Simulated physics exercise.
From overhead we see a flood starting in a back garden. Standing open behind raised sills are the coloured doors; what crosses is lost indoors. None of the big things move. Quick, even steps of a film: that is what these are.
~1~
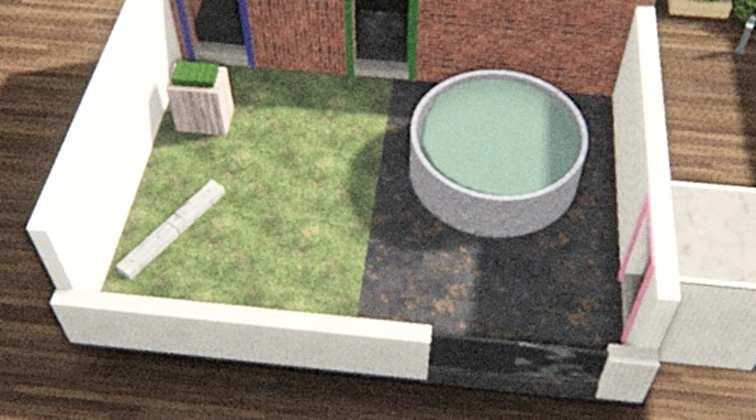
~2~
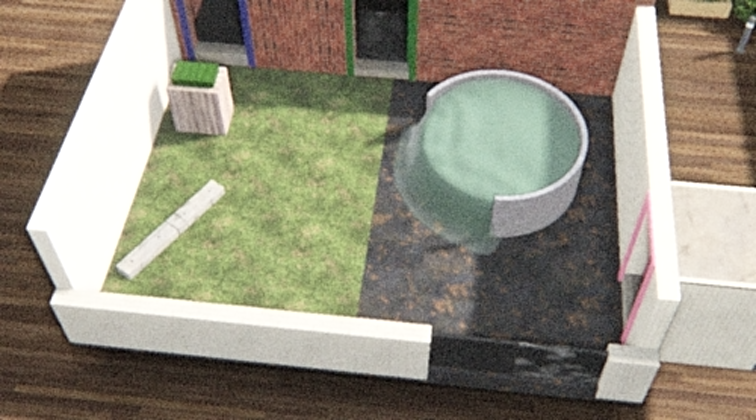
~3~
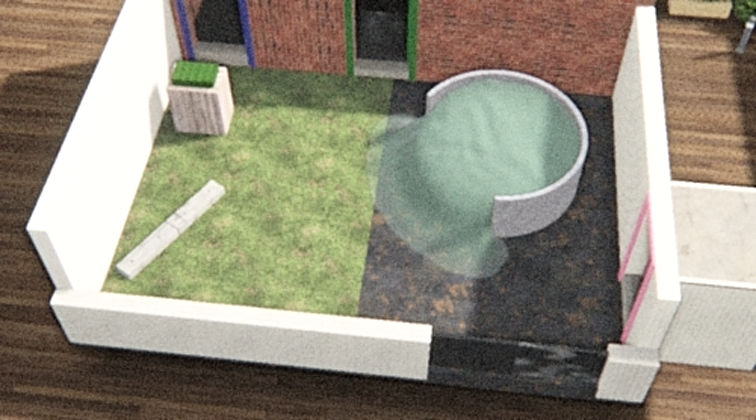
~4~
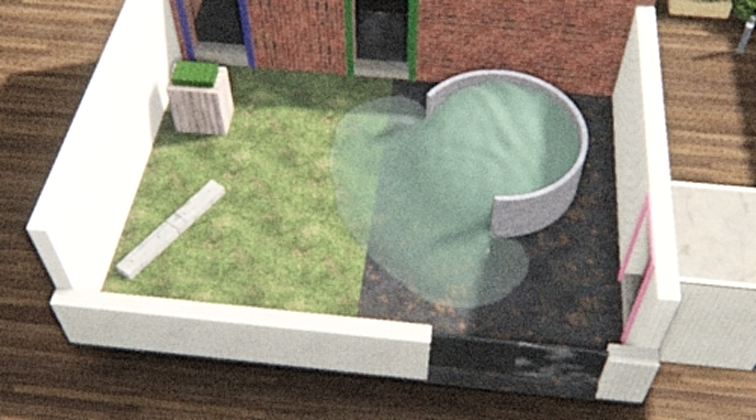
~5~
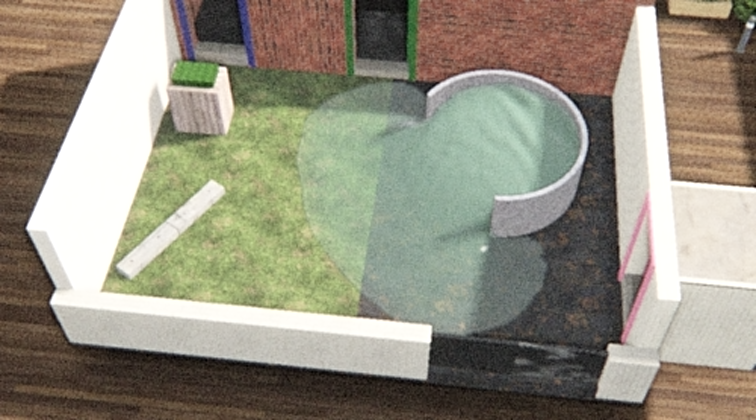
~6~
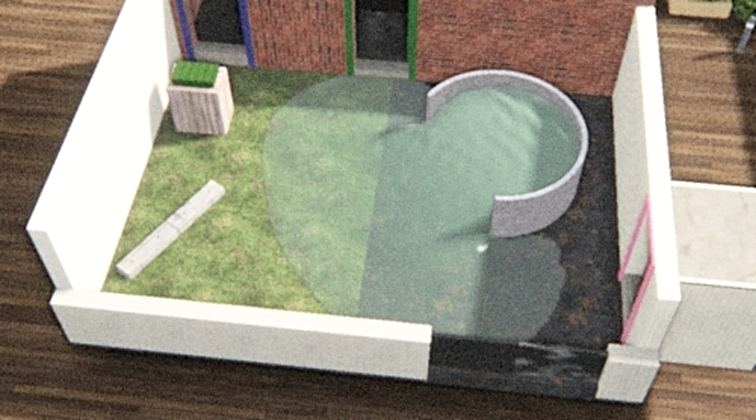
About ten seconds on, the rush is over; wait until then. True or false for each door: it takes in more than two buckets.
For the blue door, false; for the green door, false; for the pink door, false.
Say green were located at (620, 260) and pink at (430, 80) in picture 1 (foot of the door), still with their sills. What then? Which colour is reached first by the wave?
Answer: The blue-painted one.
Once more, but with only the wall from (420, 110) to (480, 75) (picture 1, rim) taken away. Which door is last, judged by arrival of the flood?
I'd say the one in pink.
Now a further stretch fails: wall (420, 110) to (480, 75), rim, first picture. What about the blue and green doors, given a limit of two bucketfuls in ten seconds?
Blue door: Above, green door: Above.
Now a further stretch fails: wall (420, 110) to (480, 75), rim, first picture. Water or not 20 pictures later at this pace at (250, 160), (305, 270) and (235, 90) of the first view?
Point one reached; point two not reached; point three reached.
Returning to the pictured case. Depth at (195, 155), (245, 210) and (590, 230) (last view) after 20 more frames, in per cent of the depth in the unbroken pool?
16, 18, 2 %.
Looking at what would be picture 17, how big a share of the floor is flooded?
It works out to about 75 in a hundred.
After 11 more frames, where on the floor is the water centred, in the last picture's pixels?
Estimate: (356, 211).
A moment on, water covers 60 % of the floor; the blue door not reached, the green door wet at the sill, nothing in, the pink door not reached.
Next, water covers 75 % of the floor; the blue door wet at the sill, nothing in, the green door wet at the sill, nothing in, the pink door wet at the sill, nothing in.
Then, water covers 85 % of the floor; the blue door wet at the sill, nothing in, the green door wet at the sill, nothing in, the pink door wet at the sill, nothing in.
Later, water covers 95 % of the floor; the blue door wet at the sill, nothing in, the green door wet at the sill, nothing in, the pink door wet at the sill, nothing in.
In the end, water covers 95 % of the floor; the blue door wet at the sill, nothing in, the green door wet at the sill, nothing in, the pink door wet at the sill, nothing in.
